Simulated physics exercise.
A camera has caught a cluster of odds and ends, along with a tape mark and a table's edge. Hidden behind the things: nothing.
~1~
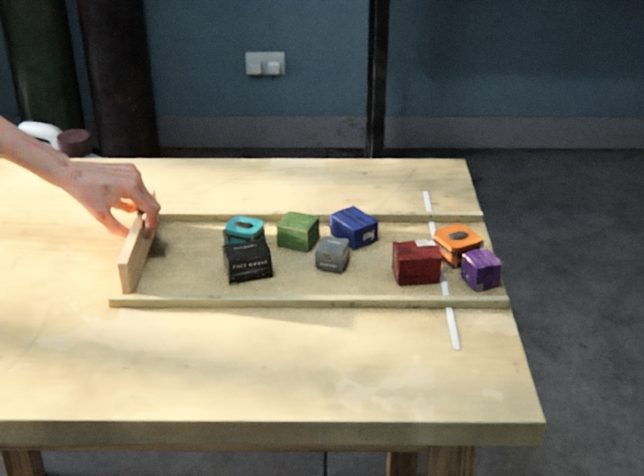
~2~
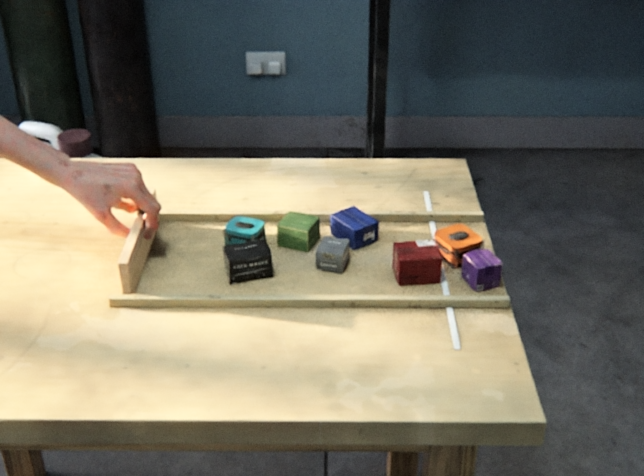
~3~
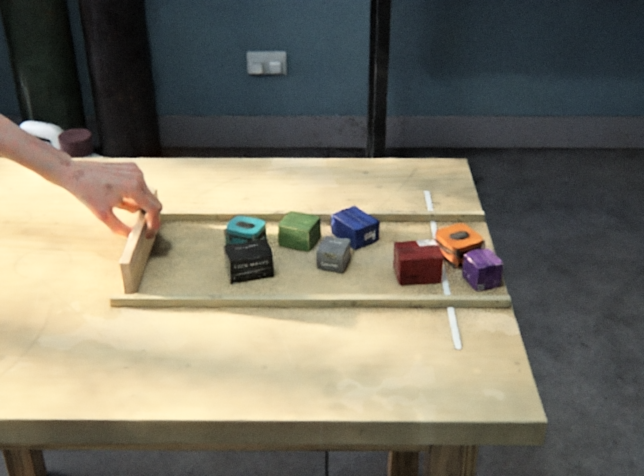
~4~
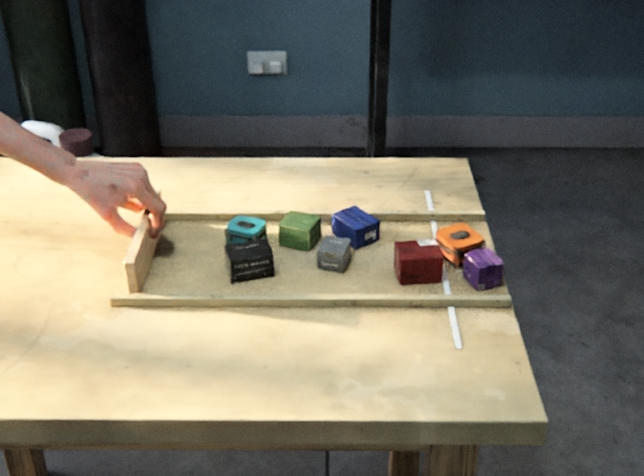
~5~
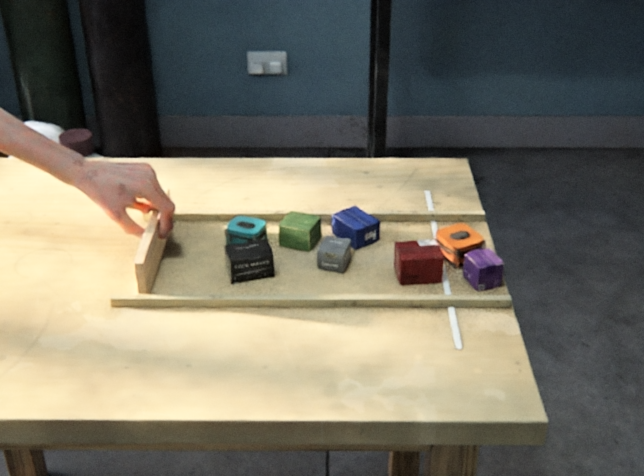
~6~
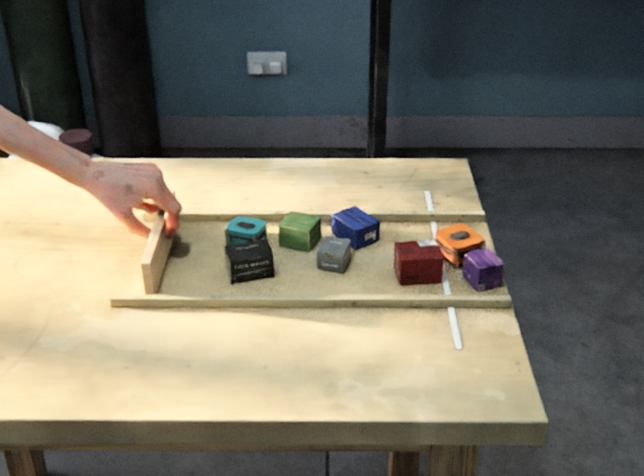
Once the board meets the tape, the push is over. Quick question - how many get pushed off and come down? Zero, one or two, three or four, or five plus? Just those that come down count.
Three or four, I'd say.
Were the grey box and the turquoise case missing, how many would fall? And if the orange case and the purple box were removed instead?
Result: 3, then 2.
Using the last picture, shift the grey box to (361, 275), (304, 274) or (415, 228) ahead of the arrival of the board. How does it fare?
Place by place: It is safe, it is safe, it is pushed off.
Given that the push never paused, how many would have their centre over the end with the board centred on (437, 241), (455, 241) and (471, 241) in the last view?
The numbers past the end are 4, 5 and 6.
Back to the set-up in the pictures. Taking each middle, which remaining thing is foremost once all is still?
The green block is foremost.
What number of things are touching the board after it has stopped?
It's 2.
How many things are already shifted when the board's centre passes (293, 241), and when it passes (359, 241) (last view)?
At the first place 5, at the second 7.
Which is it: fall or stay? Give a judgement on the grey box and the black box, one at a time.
Once it all settles, the grey box is still there and the black box is still there.
Soon after, none off yet; purple box at rest near (483, 270); orange case at rest near (459, 246); red box at rest near (418, 262).
Then, none off yet; purple box at rest near (483, 270); orange case moving near (466, 248); red box moving near (427, 264).
At rest, the number that fall off is three or four; fallen, blue box, red box, orange case and purple box.
